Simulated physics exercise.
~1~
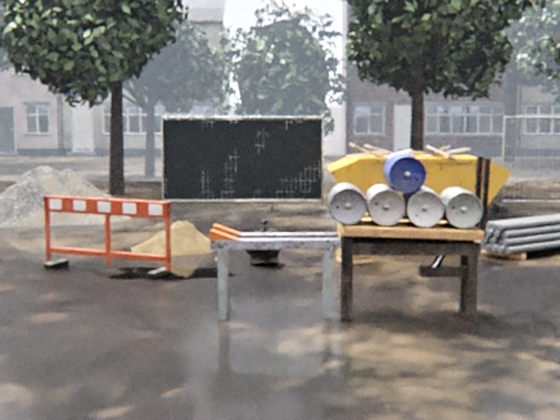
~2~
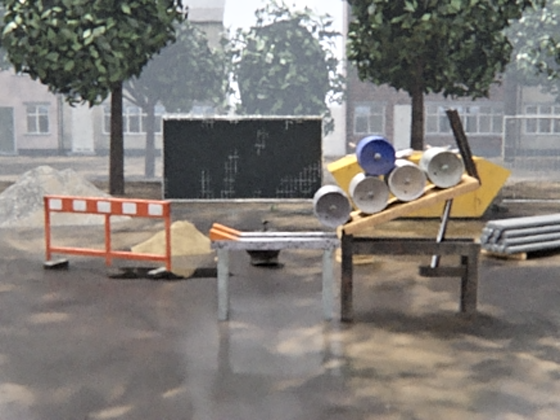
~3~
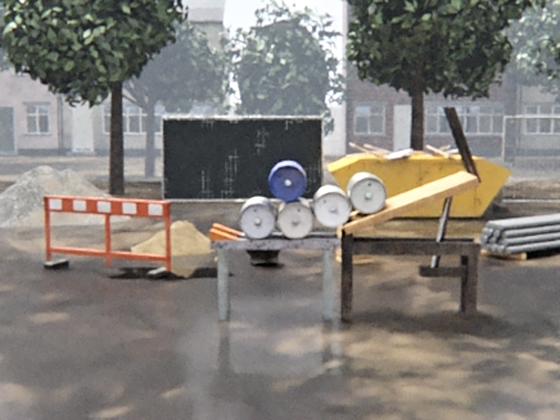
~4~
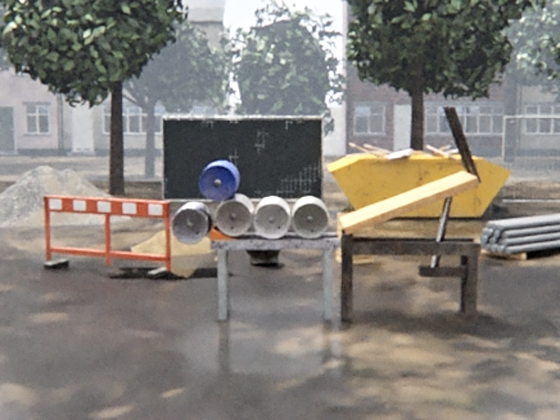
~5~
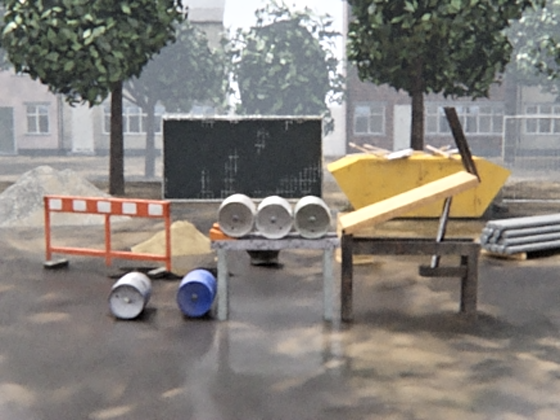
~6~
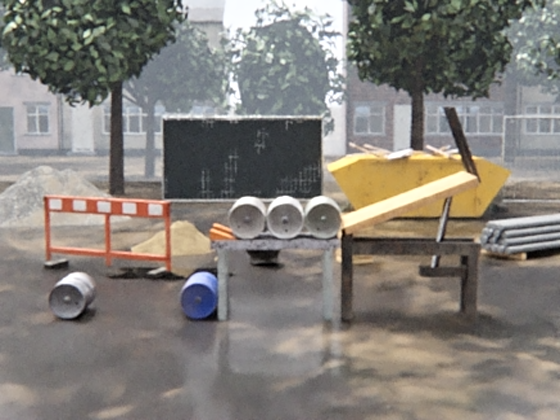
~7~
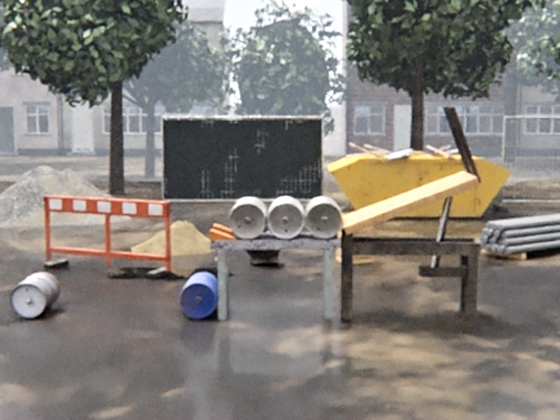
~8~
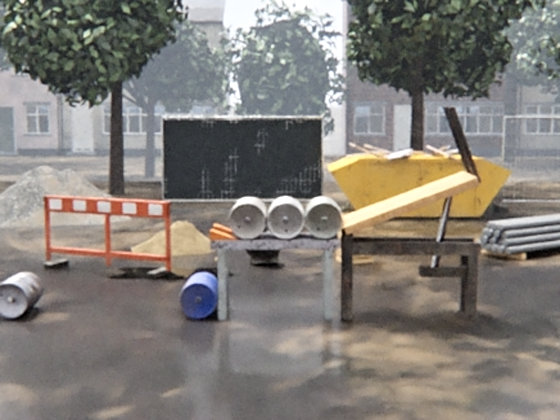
A blue keg sits on top of four grey ones on a yellow tipping deck at the right of a wet yard, seen from a still, level view facing trees and a brick building. To the left stand a low grey rack and an orange and white barrier, with a yellow skip behind. The deck tilts up on its right side, and the kegs roll left onto the rack, the blue one riding on the others. The blue keg and one grey keg go over the rack's left end and drop. The grey one rolls away left, while the blue rests beside the rack's leg and three stay above.
